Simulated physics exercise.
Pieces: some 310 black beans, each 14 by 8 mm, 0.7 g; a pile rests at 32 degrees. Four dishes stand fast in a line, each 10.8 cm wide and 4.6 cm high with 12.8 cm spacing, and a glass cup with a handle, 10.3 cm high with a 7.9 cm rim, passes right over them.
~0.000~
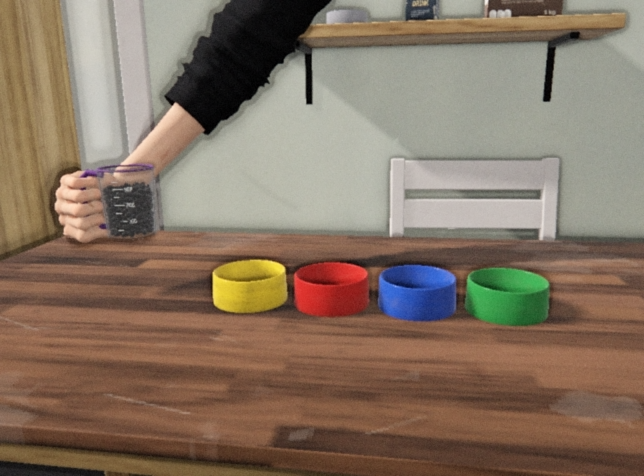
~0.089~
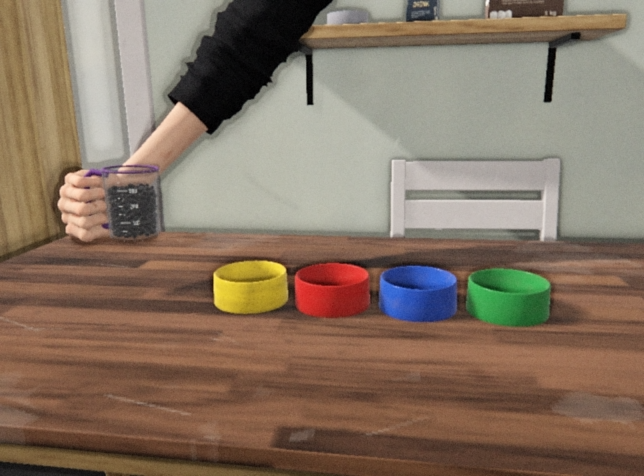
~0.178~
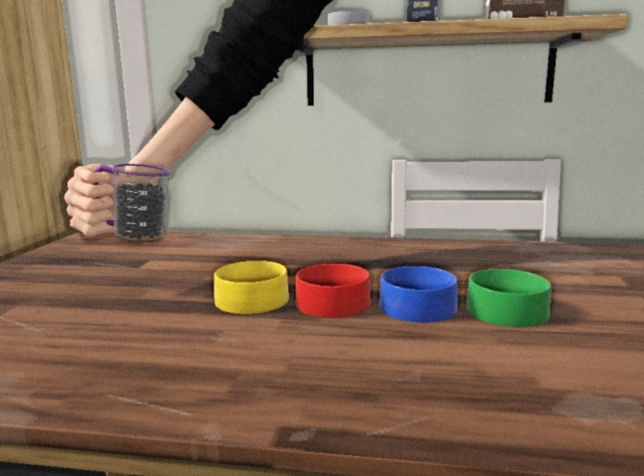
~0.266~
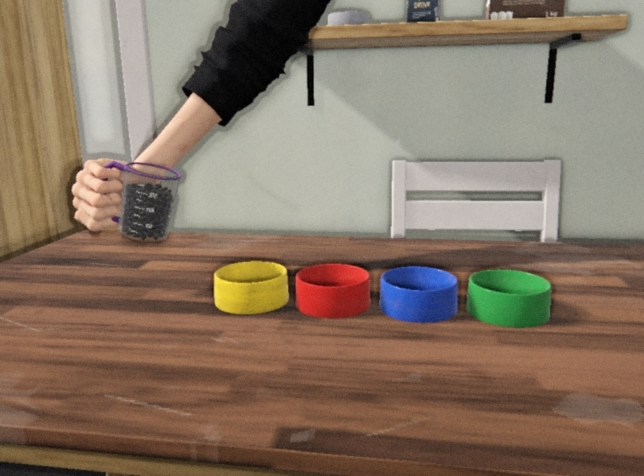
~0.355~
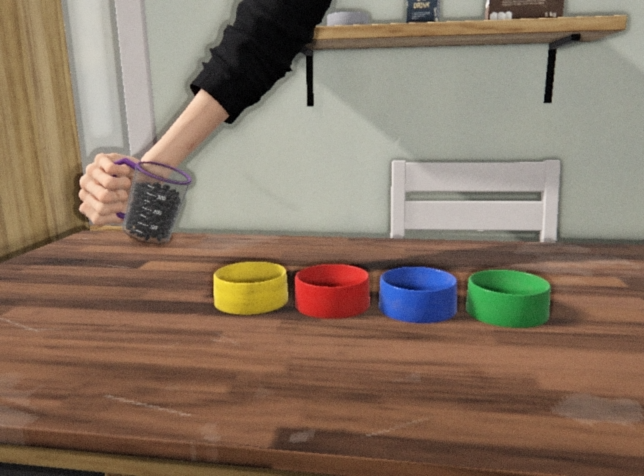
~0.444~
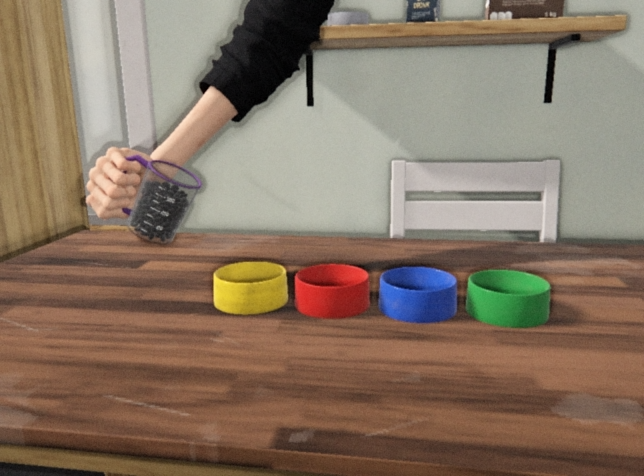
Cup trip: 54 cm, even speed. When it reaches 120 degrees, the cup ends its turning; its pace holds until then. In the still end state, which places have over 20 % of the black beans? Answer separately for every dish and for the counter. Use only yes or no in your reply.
Red dish: Yes; blue dish: No; green dish: No; yellow dish: No; counter: No.
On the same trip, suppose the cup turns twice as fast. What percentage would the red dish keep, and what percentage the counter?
Result - red dish: 0; counter: 20.
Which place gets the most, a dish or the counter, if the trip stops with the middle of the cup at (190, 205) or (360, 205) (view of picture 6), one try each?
I'd bet on yellow for the first try and red for the second.
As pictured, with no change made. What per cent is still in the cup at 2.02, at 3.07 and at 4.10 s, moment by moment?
It goes roughly like this: 0, 0, 0 per cent.
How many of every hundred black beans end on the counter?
The answer is roughly 5 per cent.
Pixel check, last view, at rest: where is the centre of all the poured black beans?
Approximately (338, 291) in the last view.
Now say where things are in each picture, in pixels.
The first frame shows cup at (129, 202), tilt 0 degrees, lip at (150, 168), moved 0.0 cm; middle of the pieces at (127, 209); yellow dish at (249, 271); red dish at (331, 274); blue dish at (417, 277); green dish at (508, 280).
The second frame shows cup at (133, 202), tilt 3 degrees, lip at (155, 170), moved 0.5 cm; middle of the pieces at (131, 210).
The third frame shows cup at (141, 203), tilt 9 degrees, lip at (167, 174), moved 1.7 cm; middle of the pieces at (138, 210).
The fourth frame shows cup at (148, 203), tilt 16 degrees, lip at (178, 178), moved 2.9 cm; middle of the pieces at (144, 210).
The fifth frame shows cup at (155, 203), tilt 22 degrees, lip at (188, 183), moved 4.1 cm; middle of the pieces at (151, 210).
The sixth frame shows cup at (163, 203), tilt 29 degrees, lip at (199, 187), moved 5.4 cm; middle of the pieces at (157, 210); yellow dish at (250, 273); red dish at (332, 276); blue dish at (418, 279); green dish at (509, 282). The cup turns about 75 degrees a second and travels 14 cm a second.
After 2.02 s, tilt 120 degrees; cup holds 0 %, red 95 %.
After 3.07 s, tilt 120 degrees; cup holds 0 %, red 95 %.
After 4.10 s, tilt 120 degrees; cup holds 0 %, red 95 %.
By 4.4 s all is still; red 95 %, blue 0 %, green 0 %, yellow 0 %, counter 5 %.
